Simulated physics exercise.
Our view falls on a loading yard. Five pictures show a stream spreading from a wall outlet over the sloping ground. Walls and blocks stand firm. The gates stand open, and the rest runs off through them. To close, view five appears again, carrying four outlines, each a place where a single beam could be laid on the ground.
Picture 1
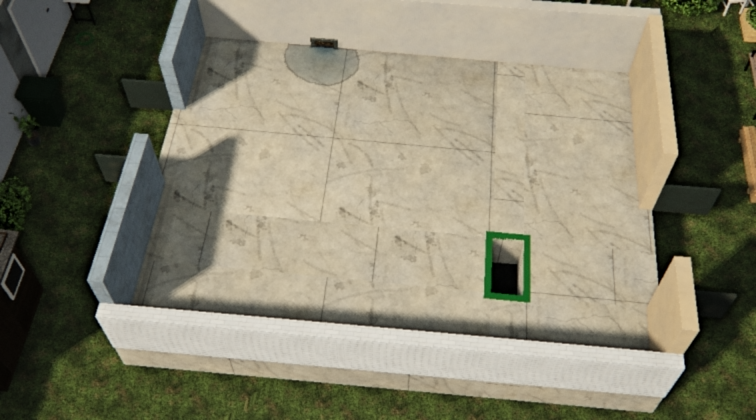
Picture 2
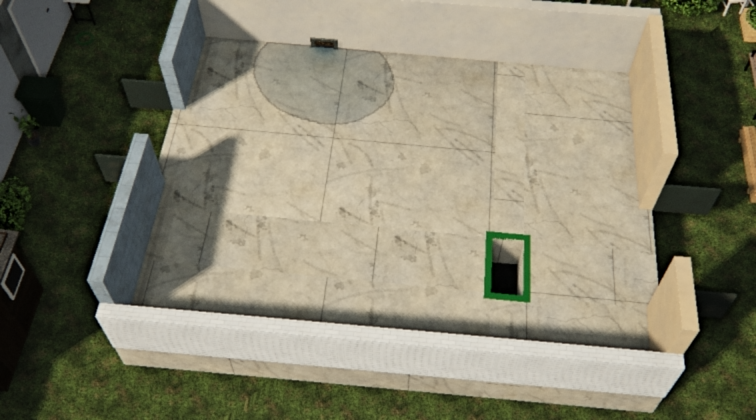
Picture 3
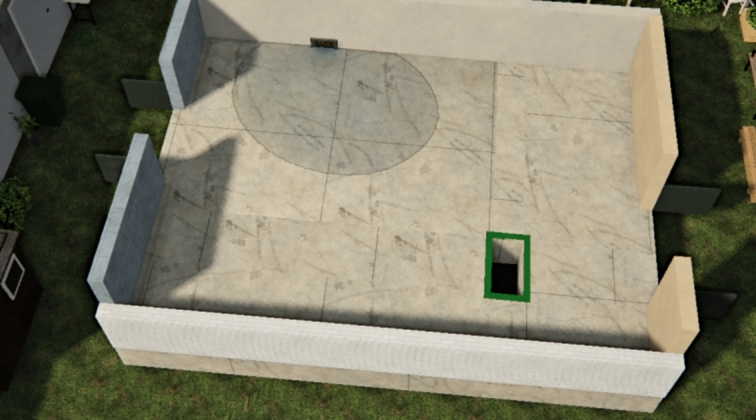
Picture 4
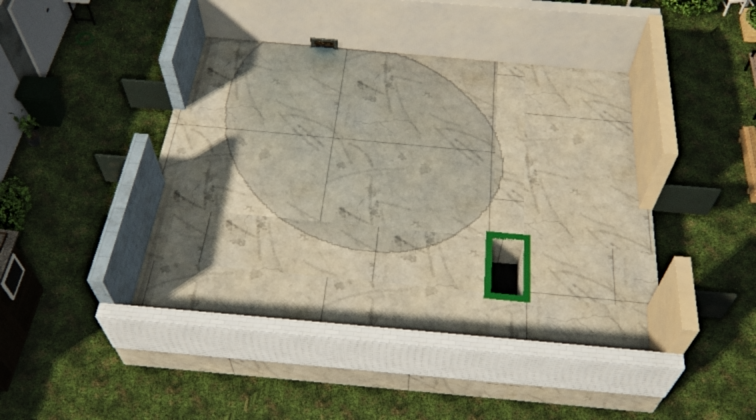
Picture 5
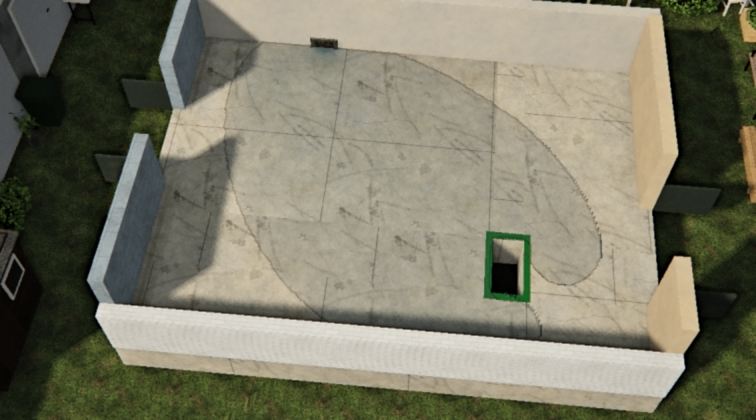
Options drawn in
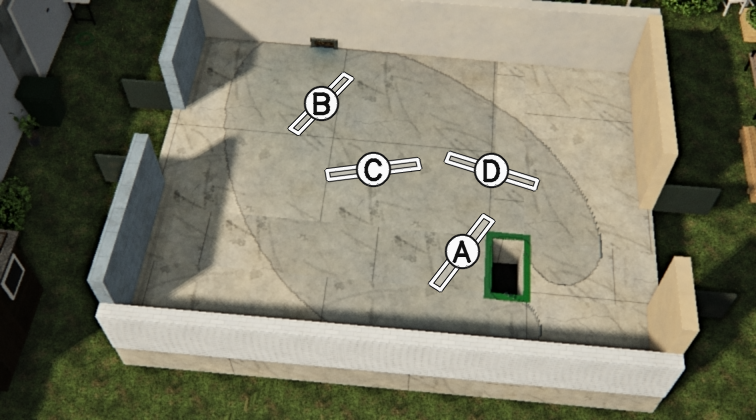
The video shows a walled, pale-floored yard from above as a patch of water spreads from an outlet at the back wall, widening across the floor toward the front right until it surrounds and enters a green-edged drain.
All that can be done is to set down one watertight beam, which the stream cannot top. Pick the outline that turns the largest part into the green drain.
I would pick position D.
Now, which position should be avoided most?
That would be A.
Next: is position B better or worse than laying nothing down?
Worse.
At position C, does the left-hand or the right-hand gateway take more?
The right one.
In white, A from (435, 286) to (488, 218); B from (294, 130) to (347, 76); C from (327, 175) to (418, 163); D from (448, 157) to (535, 184).
For position A, about 12 % of the stream goes into the green drain, about 87 % out by the gates.
For position B, about 16 % of the stream goes into the green drain, about 84 % out by the gates.
For position C, about 16 % of the stream goes into the green drain, about 83 % out by the gates.
For position D, about 29 % of the stream goes into the green drain, about 70 % out by the gates.
